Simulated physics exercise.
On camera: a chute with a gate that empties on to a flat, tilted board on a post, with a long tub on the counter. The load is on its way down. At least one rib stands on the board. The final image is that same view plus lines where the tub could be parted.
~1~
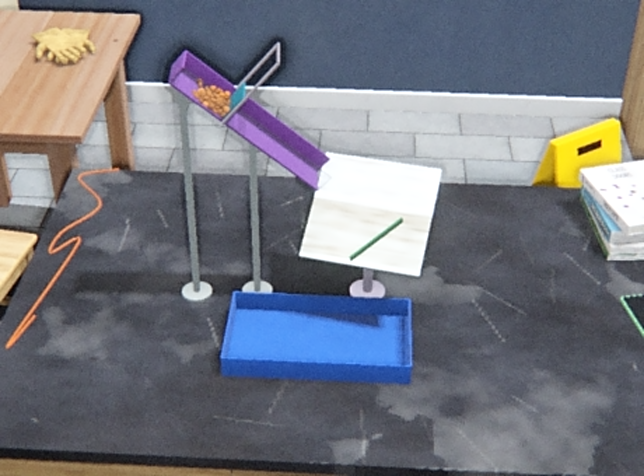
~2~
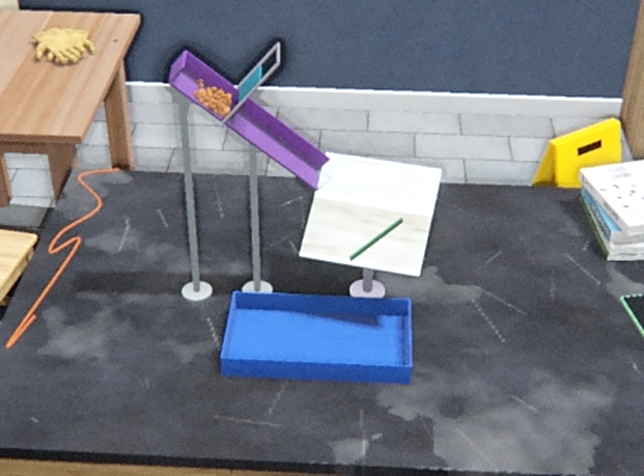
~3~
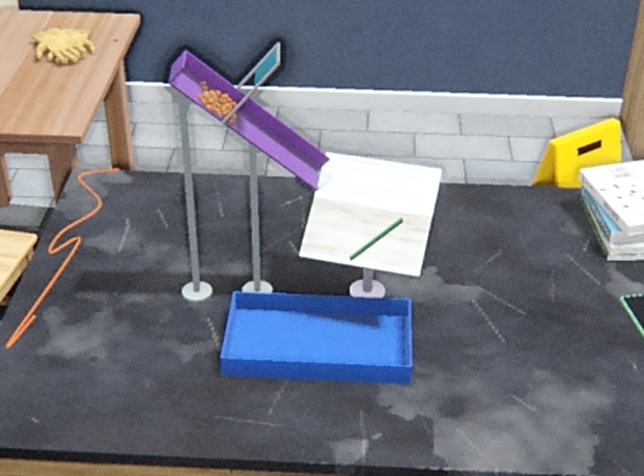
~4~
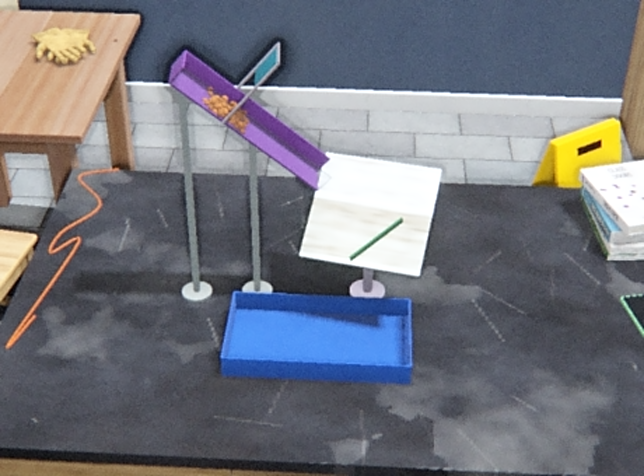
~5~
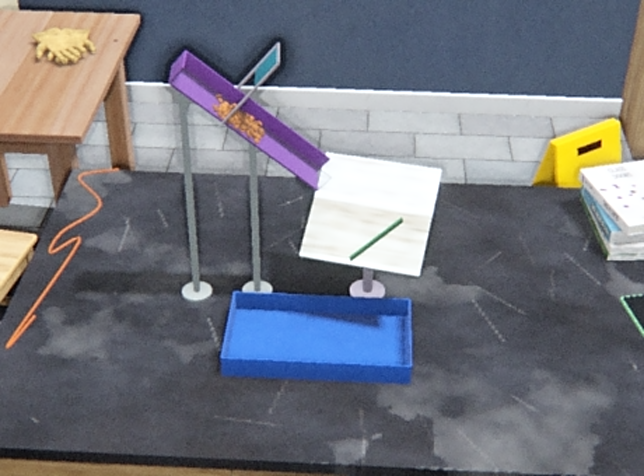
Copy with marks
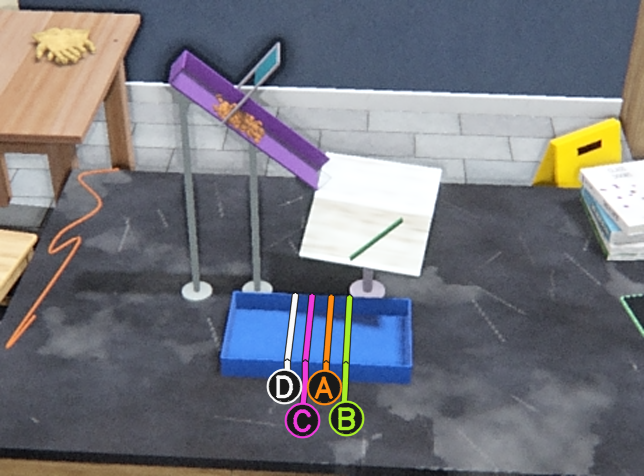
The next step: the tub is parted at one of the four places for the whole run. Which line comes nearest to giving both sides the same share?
Best: A.
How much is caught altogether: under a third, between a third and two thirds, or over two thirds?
About that: Between a third and two thirds.
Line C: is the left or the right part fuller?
More lands on the right.
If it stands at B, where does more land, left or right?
The left side.
On the marked copy, line A crosses the front rim at (326, 362); line B crosses the front rim at (345, 363); line C crosses the front rim at (305, 361); line D crosses the front rim at (287, 360).
With A, of what is caught, close to half on the left of the divider, close to half on the right.
With B, of what is caught, all but a few on the left of the divider, only a few on the right.
With C, of what is caught, only a few on the left of the divider, all but a few on the right.
With D, of what is caught, none at all on the left of the divider, the whole lot on the right.
